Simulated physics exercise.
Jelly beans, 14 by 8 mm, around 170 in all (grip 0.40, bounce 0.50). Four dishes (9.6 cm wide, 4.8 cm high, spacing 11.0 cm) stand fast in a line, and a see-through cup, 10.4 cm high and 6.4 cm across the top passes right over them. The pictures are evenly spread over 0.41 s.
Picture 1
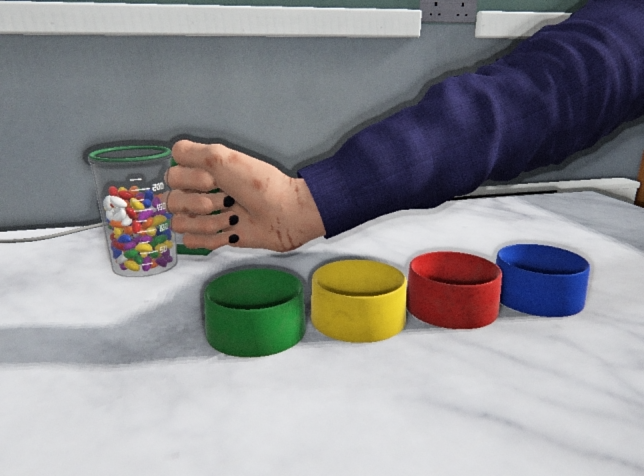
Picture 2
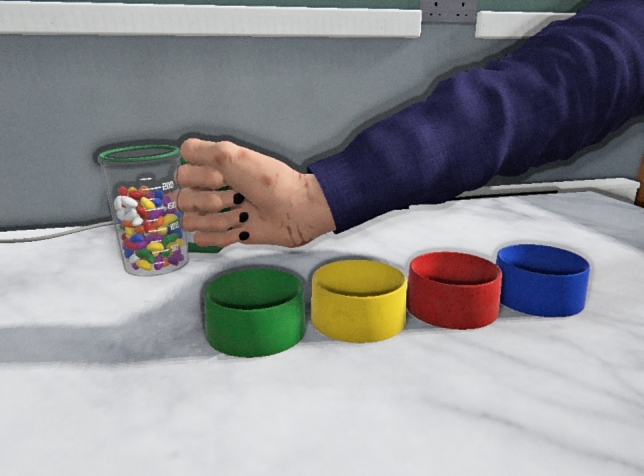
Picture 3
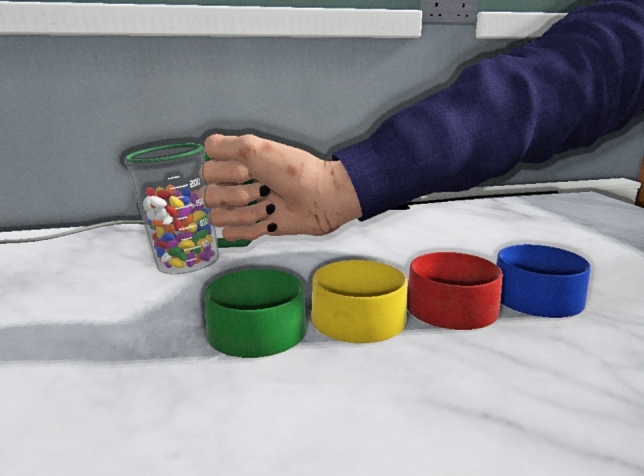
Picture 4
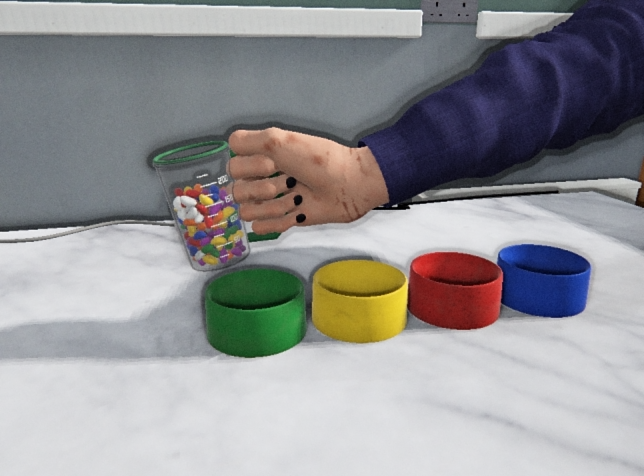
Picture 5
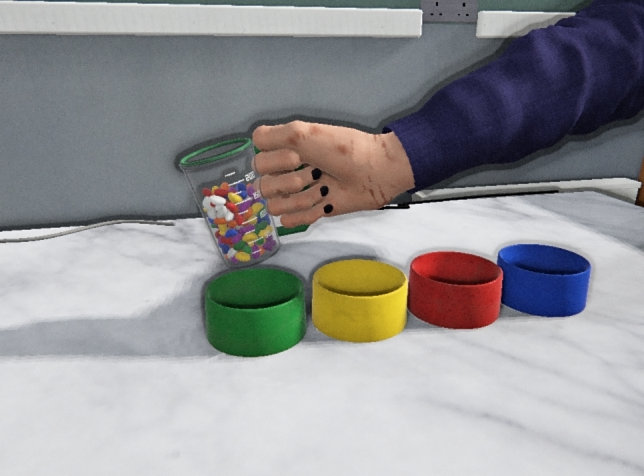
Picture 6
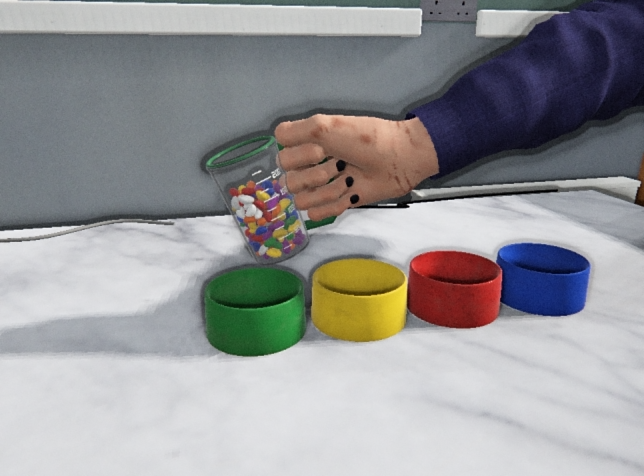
A hand moving a clear cup of colourful jelly beans rightward and gradually tilting it behind green, yellow, red and blue dishes.
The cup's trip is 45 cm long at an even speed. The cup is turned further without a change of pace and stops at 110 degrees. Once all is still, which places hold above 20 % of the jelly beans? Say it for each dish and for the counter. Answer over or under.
Red under, blue over, green under, yellow under, counter over.
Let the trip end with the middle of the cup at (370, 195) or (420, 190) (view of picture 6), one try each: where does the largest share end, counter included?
Most goes to: Counter, then yellow.
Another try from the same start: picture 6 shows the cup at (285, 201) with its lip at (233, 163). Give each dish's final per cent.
Red 10, blue 50, green 0, yellow 0.
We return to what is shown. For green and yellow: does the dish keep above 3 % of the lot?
Green no, yellow no.
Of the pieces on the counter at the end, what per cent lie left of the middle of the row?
Roughly 0 per cent.
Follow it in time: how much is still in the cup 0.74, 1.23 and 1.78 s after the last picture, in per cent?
About 100, 100, 65.
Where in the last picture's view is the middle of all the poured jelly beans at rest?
Around (513, 292).
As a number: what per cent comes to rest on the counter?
Some 45 per cent.
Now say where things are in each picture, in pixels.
The first frame shows cup at (139, 211), tilt 0 degrees, lip at (91, 155), moved 0.0 cm; middle of the pieces at (147, 228); green dish at (254, 288); yellow dish at (359, 278); red dish at (455, 268); blue dish at (542, 259).
The second frame shows cup at (149, 210), tilt 2 degrees, lip at (101, 156), moved 0.9 cm; middle of the pieces at (158, 227).
The third frame shows cup at (177, 209), tilt 6 degrees, lip at (127, 158), moved 3.3 cm; middle of the pieces at (187, 225).
The fourth frame shows cup at (207, 207), tilt 11 degrees, lip at (155, 161), moved 5.9 cm; middle of the pieces at (217, 222).
The fifth frame shows cup at (235, 205), tilt 15 degrees, lip at (182, 163), moved 8.5 cm; middle of the pieces at (247, 219).
The sixth frame shows cup at (262, 202), tilt 20 degrees, lip at (208, 165), moved 11.2 cm; middle of the pieces at (275, 215); green dish at (255, 287); yellow dish at (359, 277); red dish at (455, 267); blue dish at (543, 258).
Then, 0.74 s after the last picture, tilt 62 degrees; cup holds 100 %.
Then, 1.23 s after the last picture, tilt 90 degrees; cup holds 100 %.
Then, 1.78 s after the last picture, tilt 110 degrees; cup holds 65 %, blue 15 %.
In the end, red 10 %, blue 45 %, green 0 %, yellow 0 %, counter 45 %.
